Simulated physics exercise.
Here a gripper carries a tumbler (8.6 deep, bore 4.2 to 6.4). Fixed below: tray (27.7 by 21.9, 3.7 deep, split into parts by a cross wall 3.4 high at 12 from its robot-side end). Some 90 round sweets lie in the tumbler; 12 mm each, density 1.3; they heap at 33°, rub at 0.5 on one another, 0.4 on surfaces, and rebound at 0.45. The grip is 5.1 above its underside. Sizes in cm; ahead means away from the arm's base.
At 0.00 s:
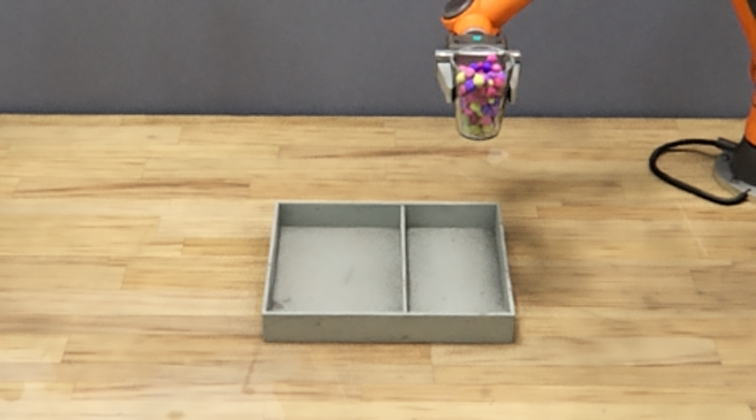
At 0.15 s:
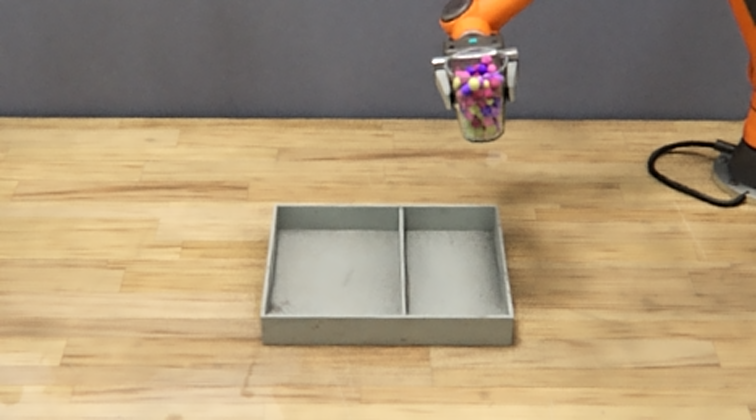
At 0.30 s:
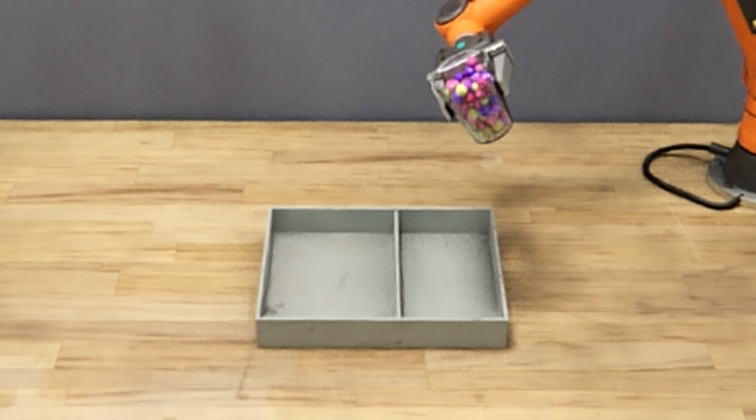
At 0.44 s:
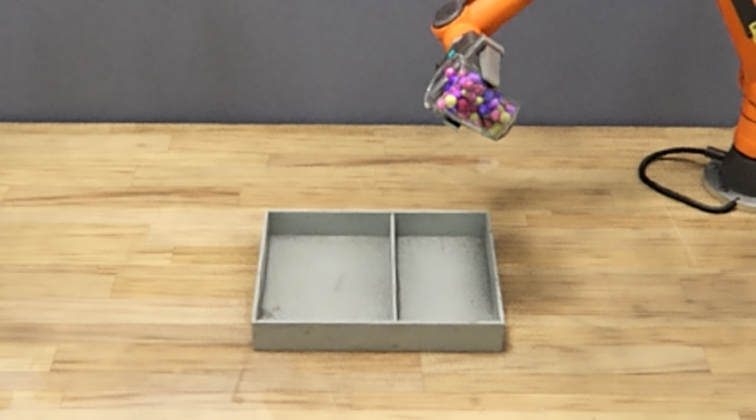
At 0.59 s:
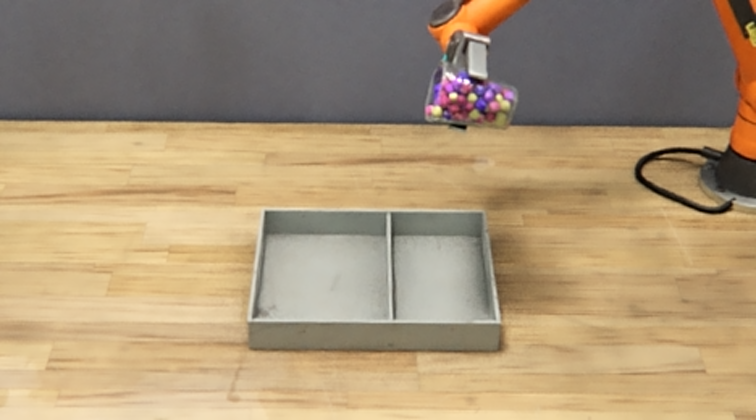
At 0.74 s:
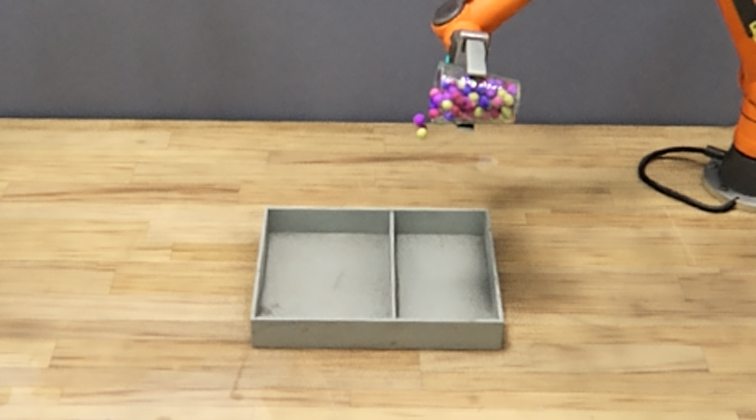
At first, an orange robot arm holds a clear tumbler of colourful round sweets upright above a wooden table, with an empty grey two-part tray below. The gripper then tilts the tumbler steadily until it lies nearly sideways, its mouth to the left, and a few sweets slip out over the rim.
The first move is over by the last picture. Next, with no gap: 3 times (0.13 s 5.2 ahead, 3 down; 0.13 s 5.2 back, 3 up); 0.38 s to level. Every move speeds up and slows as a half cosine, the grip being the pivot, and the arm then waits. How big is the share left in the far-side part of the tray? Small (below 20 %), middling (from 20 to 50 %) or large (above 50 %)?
In the far-side part of the tray the share is large, above 50 %.
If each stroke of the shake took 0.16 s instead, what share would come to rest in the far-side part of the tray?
In that case some 55 per cent.
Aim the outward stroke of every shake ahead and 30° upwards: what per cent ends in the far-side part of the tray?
Some 90 per cent.
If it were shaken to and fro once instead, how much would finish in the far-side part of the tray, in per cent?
In that case some 50 per cent.
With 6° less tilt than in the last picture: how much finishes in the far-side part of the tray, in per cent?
About 55 per cent.
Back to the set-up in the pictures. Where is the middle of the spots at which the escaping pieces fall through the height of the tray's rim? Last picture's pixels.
Near (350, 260).
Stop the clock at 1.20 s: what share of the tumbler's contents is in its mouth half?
About 95 per cent.
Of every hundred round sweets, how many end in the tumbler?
Some 15 per cent.
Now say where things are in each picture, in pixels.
The first frame shows tumbler middle at (480, 97), level; upper third of the load around (481, 78), from x 460 to 500, top at y 60; 87 in the tumbler.
The second frame shows tumbler middle at (480, 99), tilted 8° forward; upper third of the load around (478, 81), from x 460 to 500, top at y 60.
The third frame shows tumbler middle at (477, 101), tilted 29° forward; upper third of the load around (470, 85), from x 450 to 505, top at y 60.
The fourth frame shows tumbler middle at (476, 103), tilted 54° forward; upper third of the load around (468, 89), from x 440 to 510, top at y 75.
The fifth frame shows tumbler middle at (474, 100), tilted 75° forward; upper third of the load around (470, 90), from x 430 to 510, top at y 75.
The sixth frame shows tumbler middle at (478, 98), tilted 83° forward; upper third of the load around (481, 90), from x 420 to 510, top at y 80; 84 in the tumbler, 3 in flight or on a rim.
By 1.20 s, tilted 83° forward, highest piece 25 above the table; 43 in the far-side part, 30 in the tumbler, 7 in the robot-side part, 7 in flight or on a rim.
By 1.67 s, tilted 56° forward, highest piece 27 above the table; 59 in the far-side part, 13 in the robot-side part, 11 in the tumbler, 4 in flight or on a rim.
By 2.10 s, level, highest piece 24 above the table; 60 in the far-side part, 16 in the robot-side part, 11 in the tumbler.
By 3.15 s, level, highest piece 24 above the table; 60 in the far-side part, 16 in the robot-side part, 11 in the tumbler.
Final count, 60 in the far-side part, 16 in the robot-side part, 11 in the tumbler. That is 69 % in the far-side part of the tray.
